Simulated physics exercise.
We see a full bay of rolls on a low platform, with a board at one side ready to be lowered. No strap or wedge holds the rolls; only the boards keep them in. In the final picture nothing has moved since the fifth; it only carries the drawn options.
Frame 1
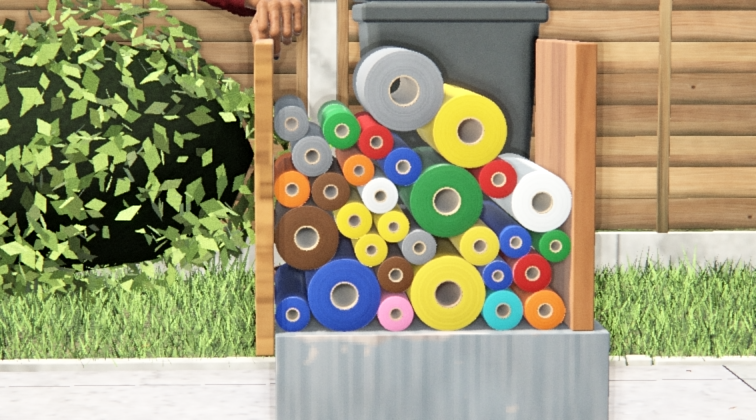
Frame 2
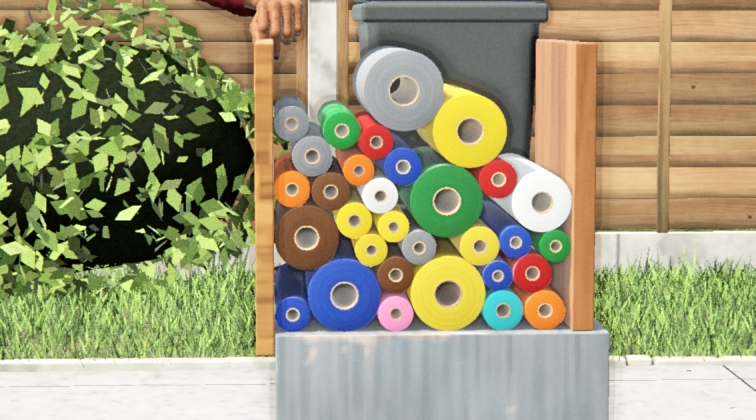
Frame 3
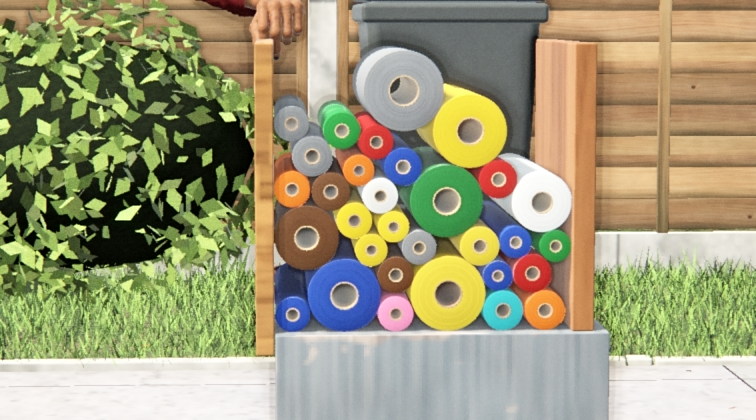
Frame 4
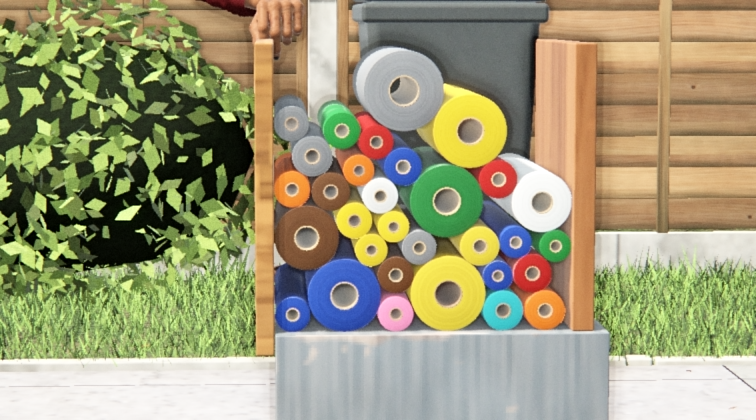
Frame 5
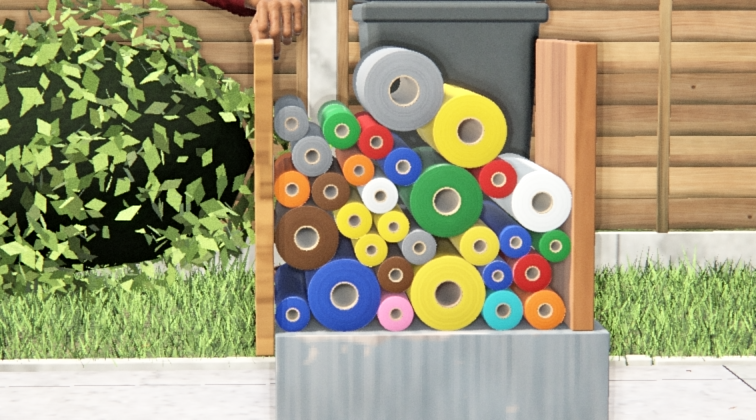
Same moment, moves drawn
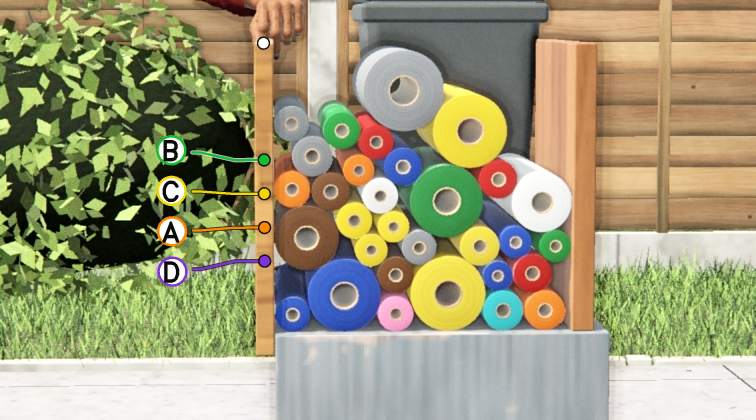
The clip shows colourful rolls of various sizes stacked between wooden boards on a low grey platform, with a hand resting atop the left board. A leafy bush, grass, fence and dark bin surround the pile, and nothing visibly moves.
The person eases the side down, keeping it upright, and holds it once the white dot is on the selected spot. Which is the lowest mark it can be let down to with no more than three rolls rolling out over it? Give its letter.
The last mark within the limit is C.
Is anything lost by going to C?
Yes.
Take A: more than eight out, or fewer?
It loses fewer than eight.
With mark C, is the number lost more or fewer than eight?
Fewer than eight.
On the marked copy, A at (264, 228); B at (264, 160); C at (264, 194); D at (264, 261); the white dot at (263, 43).
Following C. Soon after the start, top of the board (273, 111).
Later, top of the board (274, 188).
In the end, top of the board (274, 193), one out over the board.
As for the rest, A more than three out over the board; B none out over the board; D more than three out over the board.
